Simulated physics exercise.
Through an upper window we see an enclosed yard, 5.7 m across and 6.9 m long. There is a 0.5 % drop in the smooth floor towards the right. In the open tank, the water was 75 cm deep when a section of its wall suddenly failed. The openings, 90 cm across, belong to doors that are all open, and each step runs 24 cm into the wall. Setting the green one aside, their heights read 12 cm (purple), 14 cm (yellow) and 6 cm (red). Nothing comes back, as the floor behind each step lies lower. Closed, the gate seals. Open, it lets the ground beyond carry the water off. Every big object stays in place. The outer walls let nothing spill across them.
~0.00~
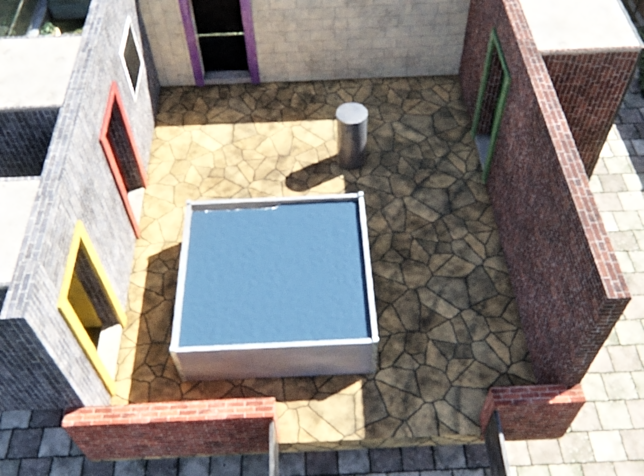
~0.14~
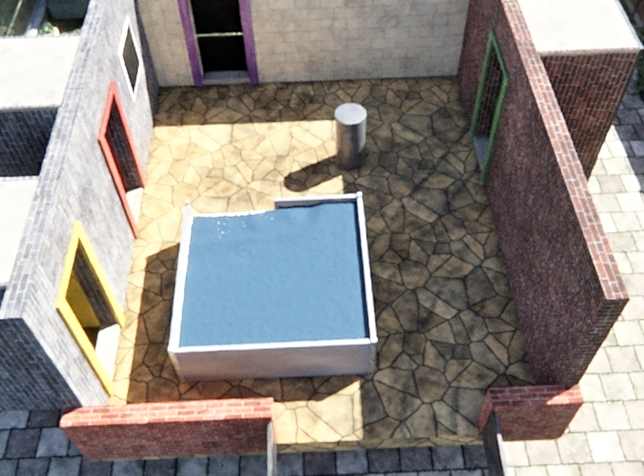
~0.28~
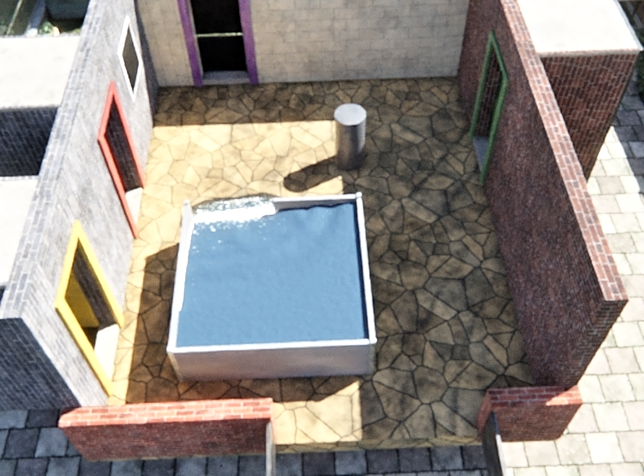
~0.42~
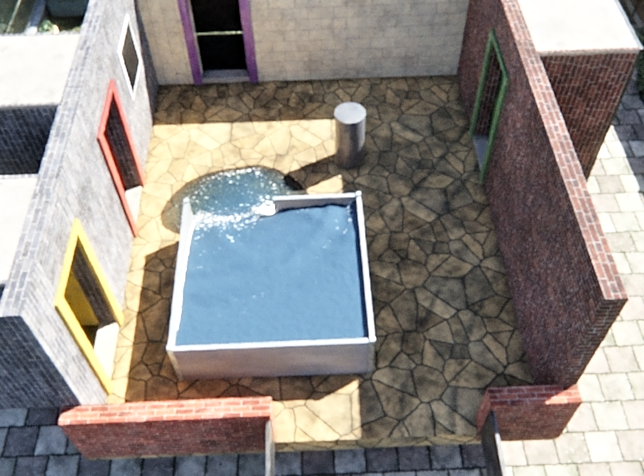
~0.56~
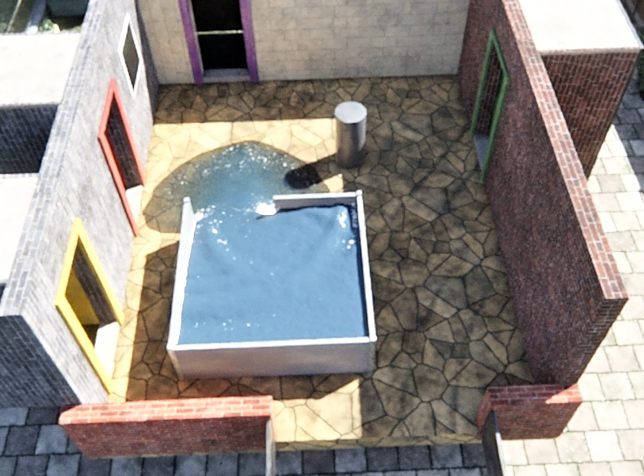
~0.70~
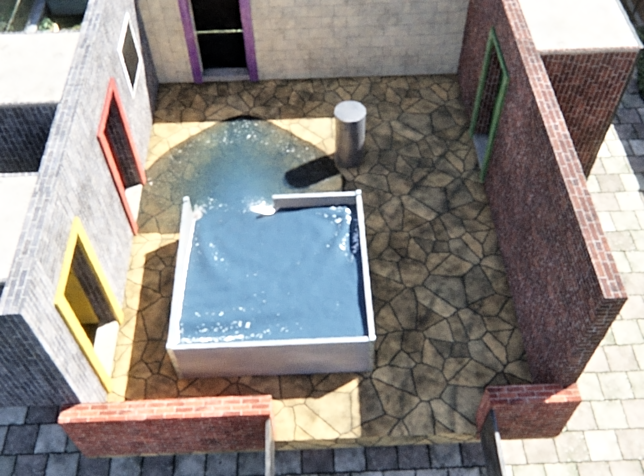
We see a walled yard with a square open tank of still water; part of the tank's far wall gives way, and water pours through the gap, spreading in a widening fan across the stone floor behind it.
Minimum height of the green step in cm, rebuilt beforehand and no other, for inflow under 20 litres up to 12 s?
12.5 cm.
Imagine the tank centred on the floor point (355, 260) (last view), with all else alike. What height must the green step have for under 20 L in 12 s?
Then close to 9.5 cm.
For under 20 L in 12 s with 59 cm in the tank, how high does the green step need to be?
Something near 10.0 cm should do.
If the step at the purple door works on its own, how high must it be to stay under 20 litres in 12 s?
For purple: Close to 33 cm.
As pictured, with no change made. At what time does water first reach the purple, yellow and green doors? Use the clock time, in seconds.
Times: Purple 1.0 seconds, yellow 7.5 seconds, green 3.0 seconds.
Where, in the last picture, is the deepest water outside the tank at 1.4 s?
Near (226, 229).
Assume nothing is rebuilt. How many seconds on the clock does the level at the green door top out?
4.5 s.
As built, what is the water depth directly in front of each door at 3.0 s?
Centimetres: Purple = 34, yellow = 0, red = 8, green = 0.
After 1.4 s water covers 35 % of the floor, deepest (46 cm) near (226, 229); it has not reached the green door.
After 3.0 s water covers 45 % of the floor, deepest (40 cm) near (187, 90); it has not reached the green door.
After 12.0 s water covers 100 % of the floor, deepest (15 cm) near (518, 412); 11 cm at the green door, 23 litres in over its 12 cm step.
At the green door as built, the water arrived by 3.1 s and peaked near 16 cm at 4.6 s.
With a step of 10 cm, 49 litres would have come in within the 12 s; with 13.5 cm, 10 litres. So under 20 litres takes about 12.5 cm.
